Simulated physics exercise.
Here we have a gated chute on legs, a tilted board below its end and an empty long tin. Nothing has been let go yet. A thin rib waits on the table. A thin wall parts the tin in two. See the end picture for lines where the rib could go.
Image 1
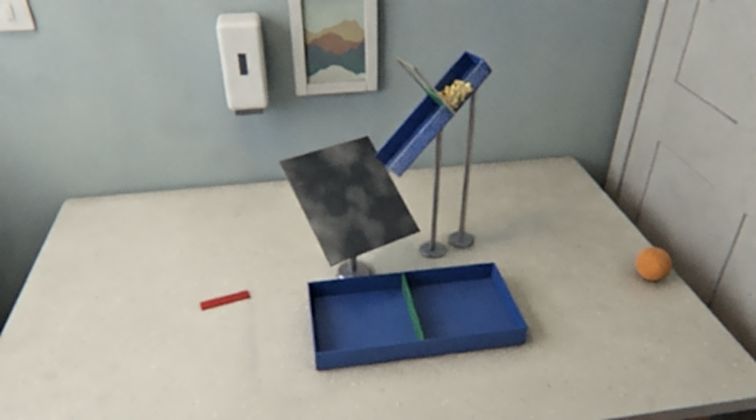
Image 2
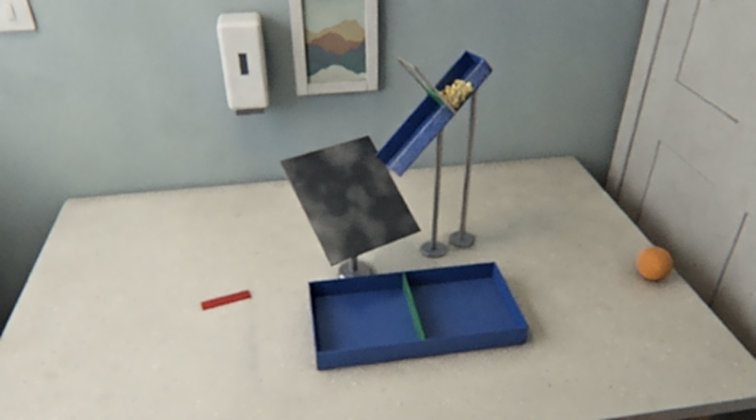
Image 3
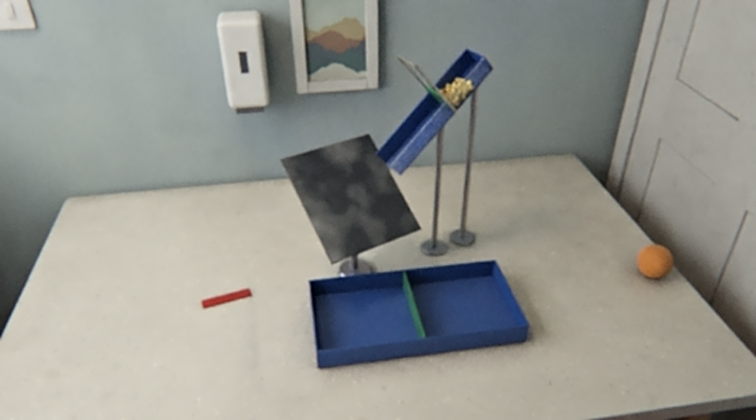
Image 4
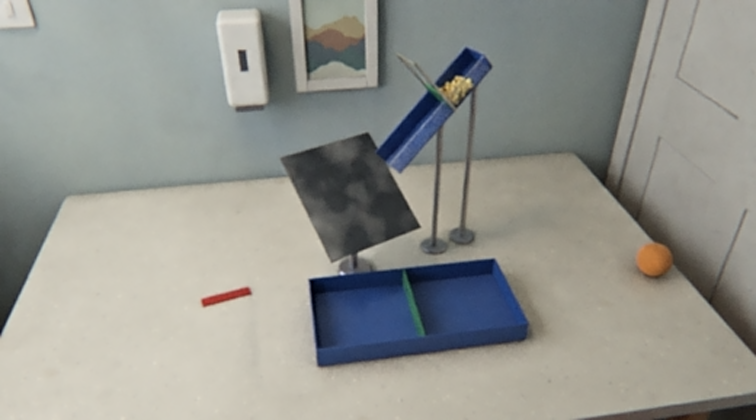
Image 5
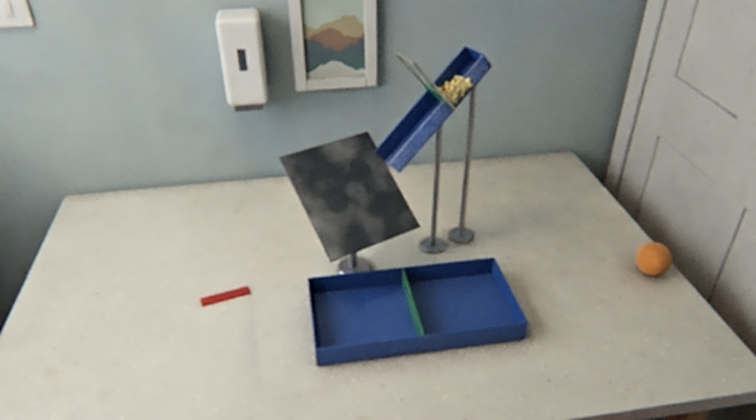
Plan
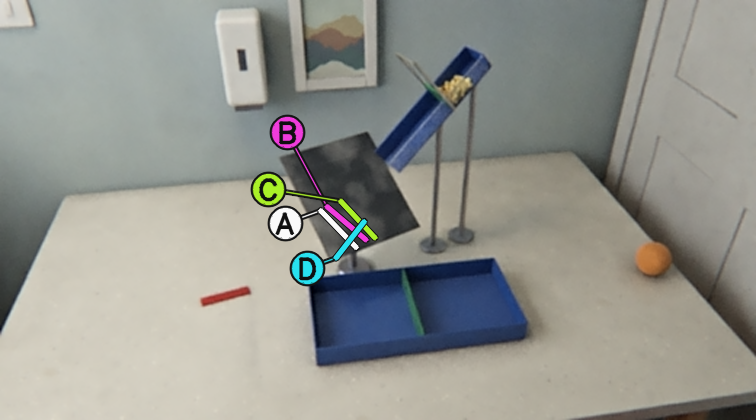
On a pale tabletop, a blue chute holding small pale pieces behind a gate stands still above a tilted dark board and an empty divided tray.
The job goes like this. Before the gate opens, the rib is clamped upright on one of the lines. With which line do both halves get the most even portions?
C is best.
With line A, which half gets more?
More lands on the left.
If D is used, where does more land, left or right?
The left half.
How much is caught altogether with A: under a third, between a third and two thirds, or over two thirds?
Over two thirds.
On the marked copy, line A from (320, 210) to (356, 247); line B from (327, 206) to (365, 239); line C from (340, 201) to (375, 237); line D from (364, 221) to (336, 257).
With A, of what is caught, nearly all in the left half, a small part in the right.
With B, of what is caught, most in the left half, a small part in the right.
With C, of what is caught, about two thirds in the left half, about a third in the right.
With D, of what is caught, nearly all in the left half, a small part in the right.
